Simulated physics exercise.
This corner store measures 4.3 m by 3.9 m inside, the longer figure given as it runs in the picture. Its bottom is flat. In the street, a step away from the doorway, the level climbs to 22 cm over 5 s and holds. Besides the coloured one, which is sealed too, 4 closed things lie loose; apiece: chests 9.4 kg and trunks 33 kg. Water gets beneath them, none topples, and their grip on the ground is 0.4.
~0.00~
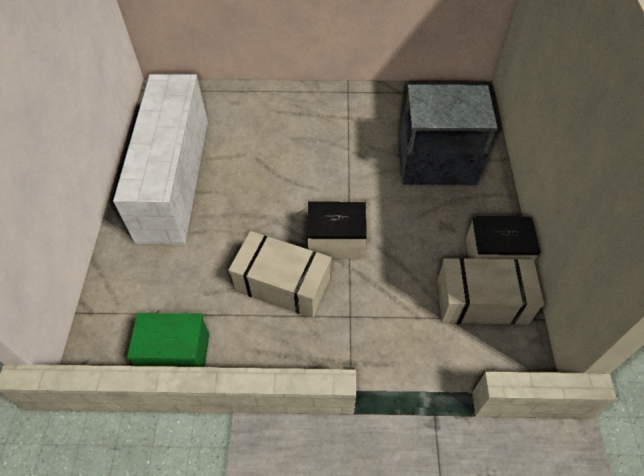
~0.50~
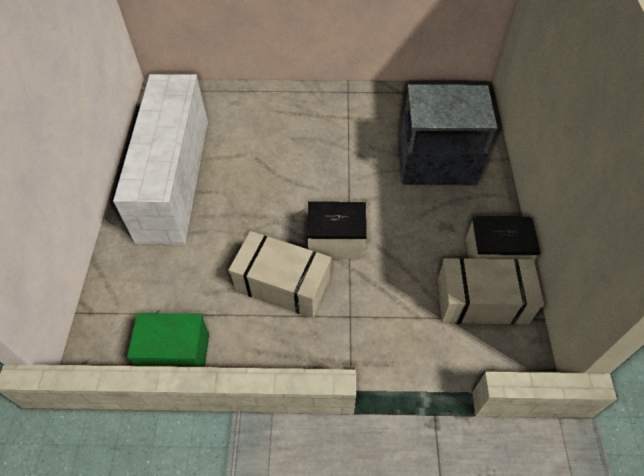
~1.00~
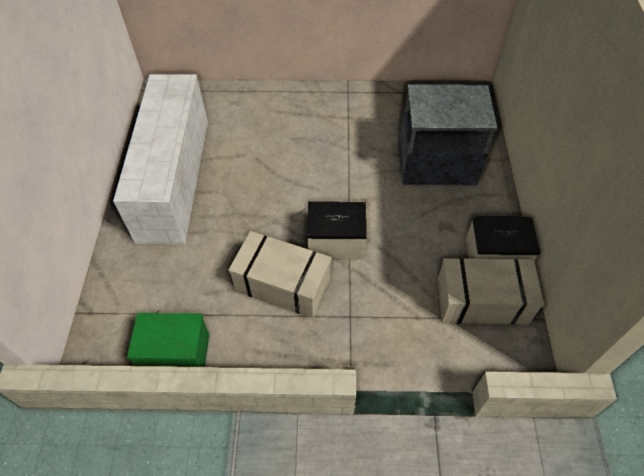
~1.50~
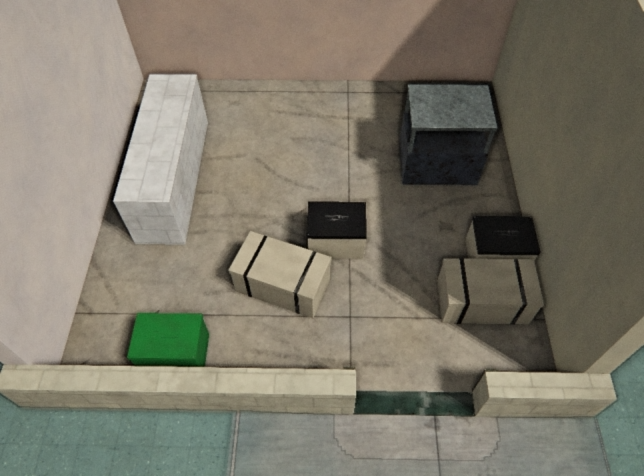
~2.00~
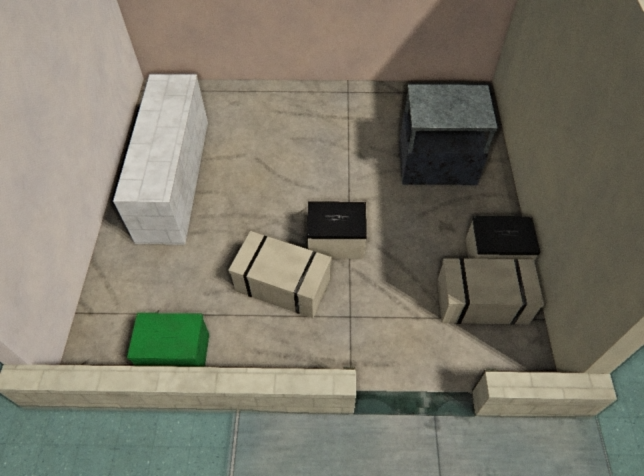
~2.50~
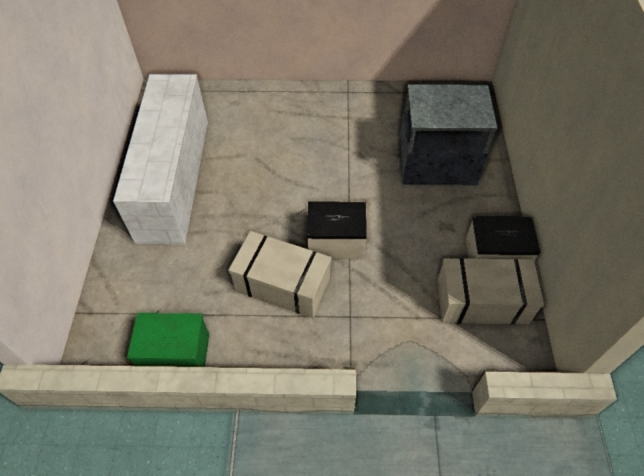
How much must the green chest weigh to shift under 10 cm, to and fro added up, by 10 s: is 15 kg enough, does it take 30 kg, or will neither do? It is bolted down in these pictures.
Verdict: The smaller load will do.
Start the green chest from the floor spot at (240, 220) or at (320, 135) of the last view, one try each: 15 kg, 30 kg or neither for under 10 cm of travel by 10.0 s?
In turn: The smaller is enough; it takes the larger.
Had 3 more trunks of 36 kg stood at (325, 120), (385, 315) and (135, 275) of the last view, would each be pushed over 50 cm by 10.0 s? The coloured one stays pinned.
In turn: Under, past it, under.
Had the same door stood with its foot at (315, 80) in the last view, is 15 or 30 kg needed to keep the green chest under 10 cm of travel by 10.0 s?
In that case only the larger load is enough.
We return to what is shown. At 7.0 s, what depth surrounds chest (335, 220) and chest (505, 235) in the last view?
Roughly 3 and 10 cm.
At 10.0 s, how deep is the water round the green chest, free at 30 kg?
About 2 cm.
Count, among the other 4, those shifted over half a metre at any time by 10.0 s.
That makes 3.
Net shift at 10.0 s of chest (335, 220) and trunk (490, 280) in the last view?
In turn: 250 cm, 60 cm.
After 3.5 s the green chest would be 0 cm from its start with 15 kg and 0 cm from its start with 30 kg; 0 cm of water round it then.
After 4.5 s the green chest would be 0 cm from its start with 15 kg and 0 cm from its start with 30 kg; 0 cm of water round it then.
After 7.0 s the green chest would be 0 cm from its start with 15 kg and 0 cm from its start with 30 kg; 1 cm of water round it then.
After 10.0 s the green chest would be 0 cm from its start with 15 kg and 0 cm from its start with 30 kg; 2 cm of water round it then.
